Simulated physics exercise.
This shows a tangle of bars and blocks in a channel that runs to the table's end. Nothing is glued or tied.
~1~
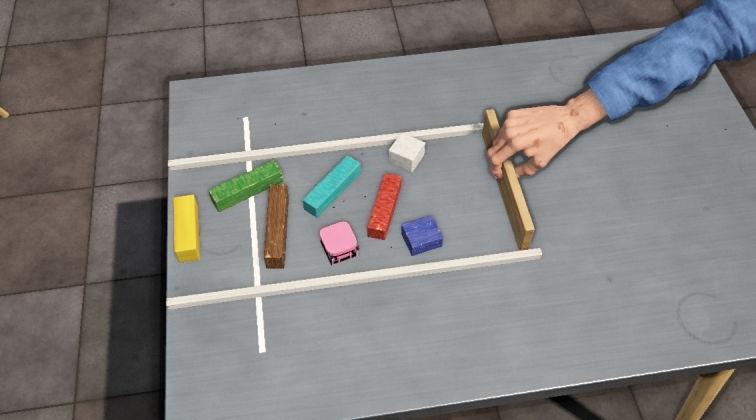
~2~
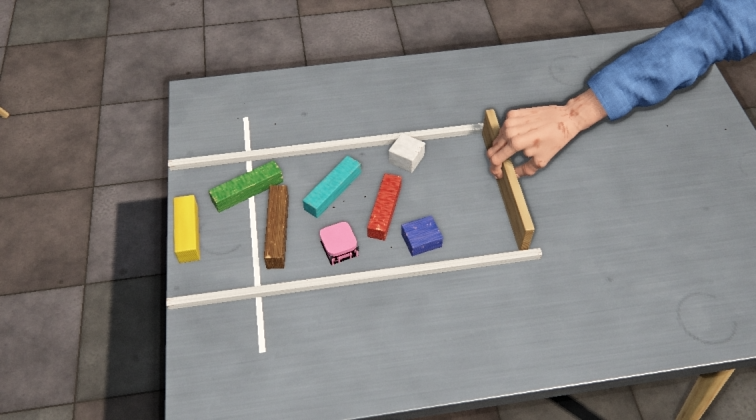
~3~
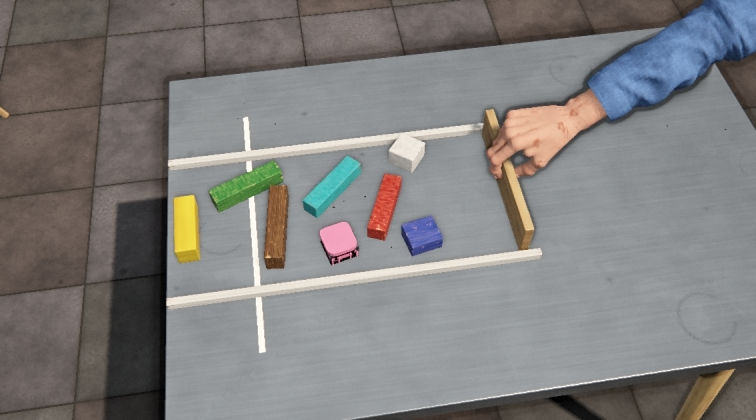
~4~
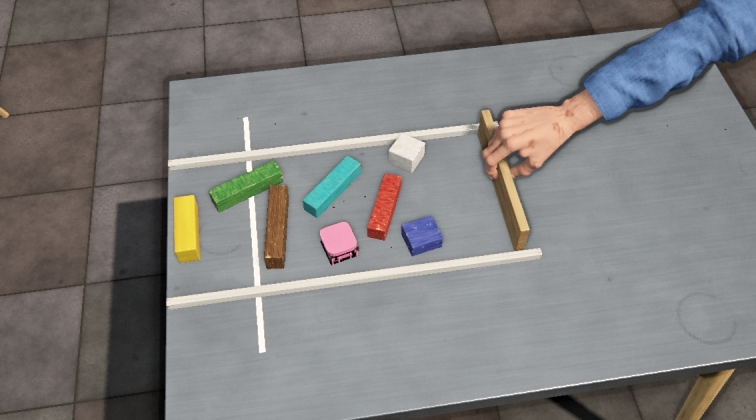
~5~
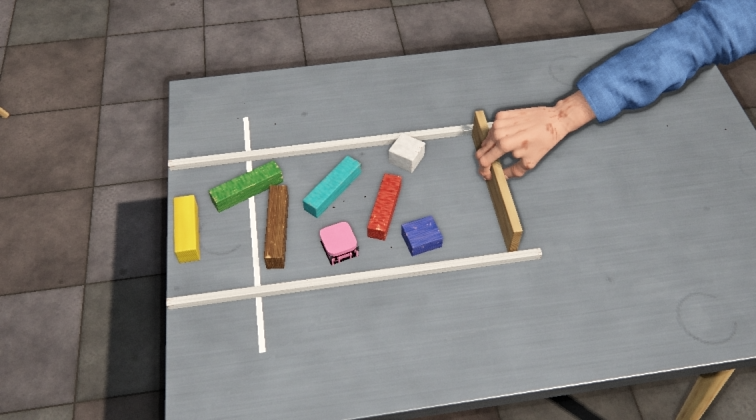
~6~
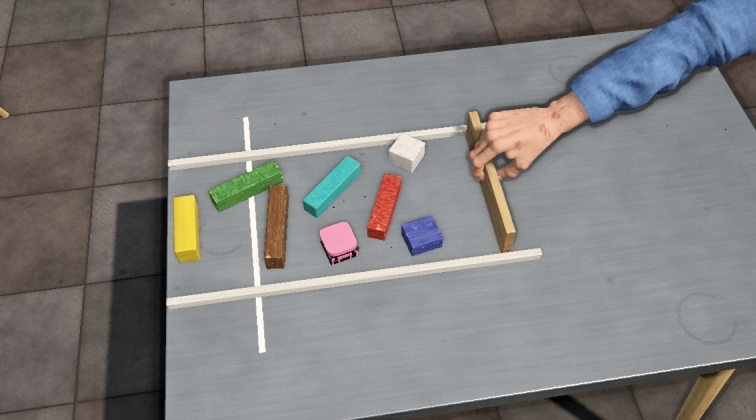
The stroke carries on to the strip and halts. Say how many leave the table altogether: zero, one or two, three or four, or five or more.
The number that fall off is one or two.
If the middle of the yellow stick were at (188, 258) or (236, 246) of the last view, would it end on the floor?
Place by place, it is lost; is lost.
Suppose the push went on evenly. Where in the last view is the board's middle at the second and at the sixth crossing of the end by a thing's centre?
About (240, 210), then (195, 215).
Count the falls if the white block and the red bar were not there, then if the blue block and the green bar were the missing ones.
It would be 1 and 0.
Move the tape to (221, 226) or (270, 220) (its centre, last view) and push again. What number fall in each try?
The counts: 3 and 1.
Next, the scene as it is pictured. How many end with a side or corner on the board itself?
It touches 3.
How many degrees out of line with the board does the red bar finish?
About 35°.
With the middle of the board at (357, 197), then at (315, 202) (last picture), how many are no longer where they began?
The counts are 5 and 7.
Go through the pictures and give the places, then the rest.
In the first picture, yellow stick (187, 228); green bar (247, 186); brown bar (277, 226); board (506, 178); tape (253, 222).
In the second picture, green bar (247, 186); turquoise bar (333, 186).
In the third picture, brown bar (277, 226); white block (407, 153).
In the fourth picture, yellow stick (187, 229); blue block (422, 236).
In the fifth picture, green bar (247, 186); board (495, 179).
In the sixth picture, yellow stick (187, 229); green bar (247, 186); brown bar (277, 226); board (489, 180); tape (253, 222).
Early on, none off yet; yellow stick at rest near (187, 229); green bar at rest near (247, 186); brown bar at rest near (277, 226).
Finally, the number that fall off is one or two; lost, yellow stick.
